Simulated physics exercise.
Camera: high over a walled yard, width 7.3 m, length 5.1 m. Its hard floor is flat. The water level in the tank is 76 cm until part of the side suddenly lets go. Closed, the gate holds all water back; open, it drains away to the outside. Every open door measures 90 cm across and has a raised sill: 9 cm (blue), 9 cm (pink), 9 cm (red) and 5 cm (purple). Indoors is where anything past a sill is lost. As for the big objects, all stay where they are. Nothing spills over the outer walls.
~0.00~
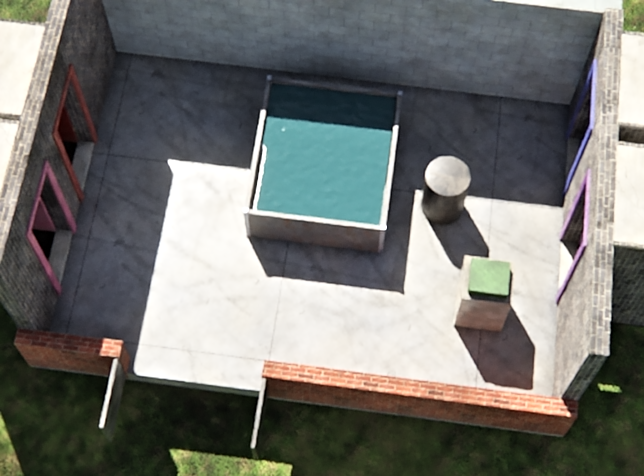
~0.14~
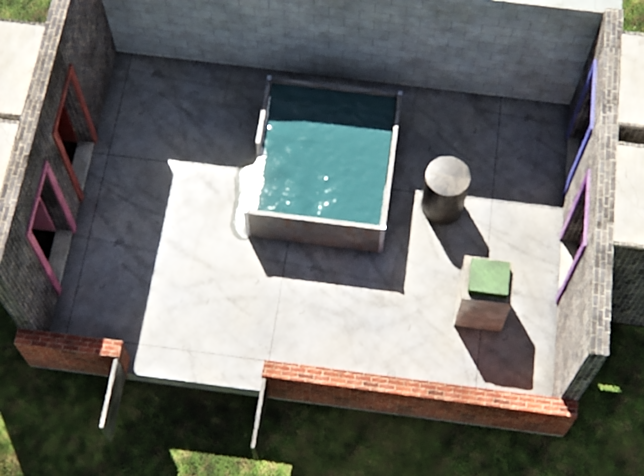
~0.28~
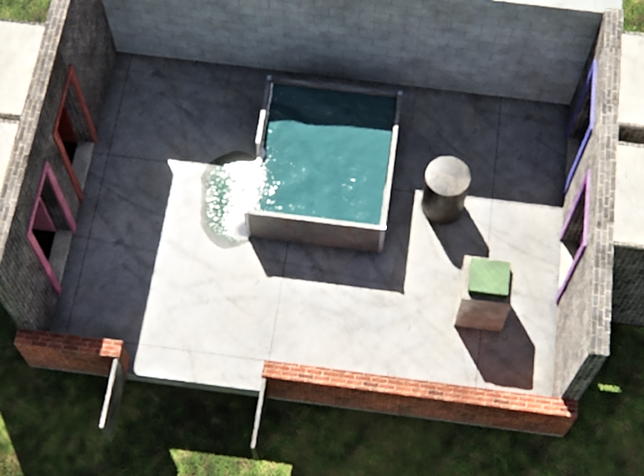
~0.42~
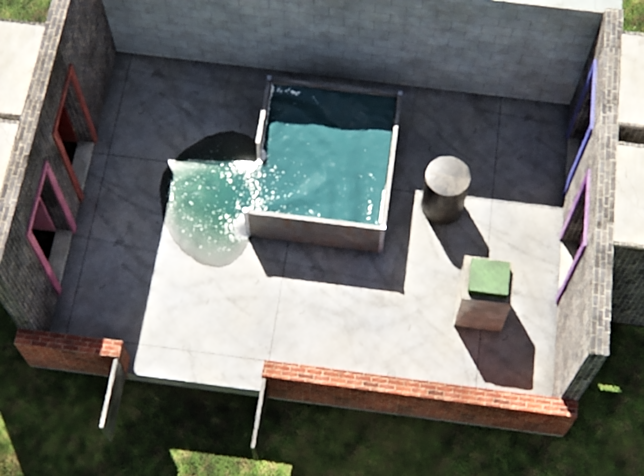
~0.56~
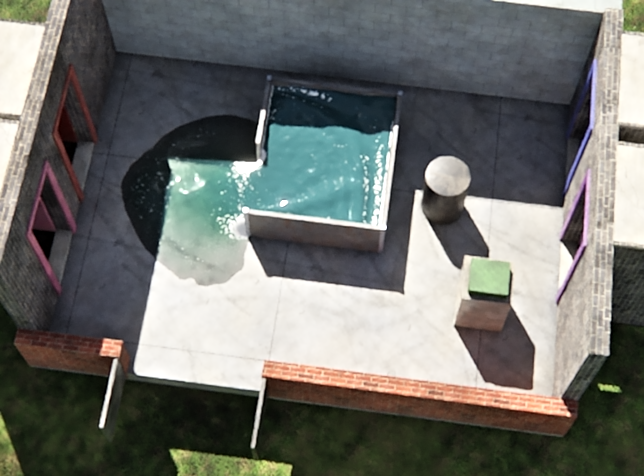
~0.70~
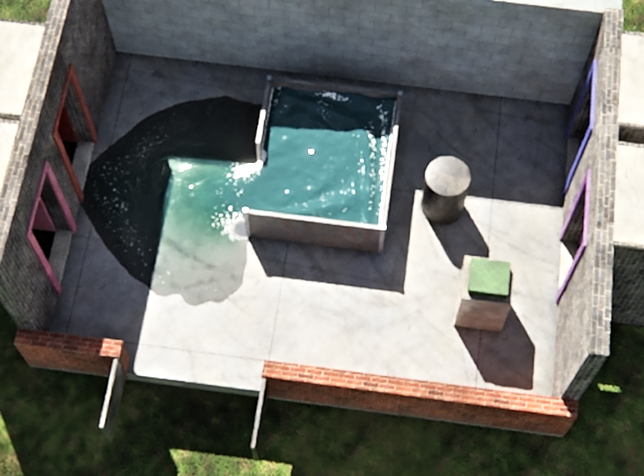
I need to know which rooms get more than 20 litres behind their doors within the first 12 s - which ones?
As I see it, the blue door lets in less than the limit; the pink door lets in more than the limit; the red door lets in more than the limit; the purple door lets in less than the limit.
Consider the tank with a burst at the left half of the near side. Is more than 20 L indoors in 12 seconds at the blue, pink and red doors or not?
Here's how it goes: Blue falls short, pink falls short, red falls short.
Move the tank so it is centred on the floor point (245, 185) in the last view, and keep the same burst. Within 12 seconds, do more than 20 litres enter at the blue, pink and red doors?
Lab note: Blue door limit not exceeded; pink door limit exceeded; red door limit exceeded.
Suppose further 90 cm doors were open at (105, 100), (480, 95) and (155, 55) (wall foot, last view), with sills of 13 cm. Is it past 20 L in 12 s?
First doorway gets there, second falls short, third gets there.
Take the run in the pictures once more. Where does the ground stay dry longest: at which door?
It would be the purple one.
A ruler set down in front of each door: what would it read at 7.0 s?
Depths in centimetres - blue: 6, pink: 15, red: 15, purple: 0.
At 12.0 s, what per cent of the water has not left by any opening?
62 %.
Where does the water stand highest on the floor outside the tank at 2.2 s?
In the last picture, around (47, 346).
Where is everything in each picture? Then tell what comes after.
In the first frame, the tank at (325, 154) is whole and still, 76 cm deep.
In the second frame, the front is at (238, 233), 0.6 m from the gap at (256, 194); 0.2 m2 of floor is under water; 76 cm left at the back of the tank.
In the third frame, water pours out at (256, 194) and has run 0.9 m, to (215, 166); typically 11 cm deep outside, 76 cm at the tank's back.
In the fourth frame, the front is at (170, 174), 1.4 m from the gap at (256, 195); 2.2 m2 of floor is under water; 76 cm left at the back of the tank.
In the fifth frame, water pours out at (256, 194) and has run 2.0 m, to (128, 190); typically 6 cm deep outside, 70 cm at the tank's back.
In the sixth frame, the front is at (83, 195), 2.7 m from the gap at (256, 194); 5.8 m2 of floor is under water; 64 cm left at the back of the tank.
After 1.4 s water covers 30 % of the floor and is deepest (42 cm) near (246, 212); blue door not reached, pink door 26 cm at the sill, 15 L in, red door 21 cm at the sill, 77 L in, purple door not reached.
After 2.2 s water covers 35 % of the floor and is deepest (44 cm) near (47, 346); blue door not reached, pink door 26 cm at the sill, 100 L in, red door 30 cm at the sill, 221 L in, purple door not reached.
After 3.5 s water covers 45 % of the floor and is deepest (26 cm) near (50, 334); blue door not reached, pink door 22 cm at the sill, 197 L in, red door 22 cm at the sill, 362 L in, purple door not reached.
After 7.0 s water covers 85 % of the floor and is deepest (16 cm) near (117, 54); blue door 6 cm at the sill, 0 L in, pink door 15 cm at the sill, 300 L in, red door 15 cm at the sill, 485 L in, purple door not reached.
After 12.0 s water covers 100 % of the floor and is deepest (10 cm) near (47, 346); blue door 6 cm at the sill, 0 L in, pink door 9 cm at the sill, 320 L in, red door 7 cm at the sill, 508 L in, purple door 6 cm at the sill, 5 L in.
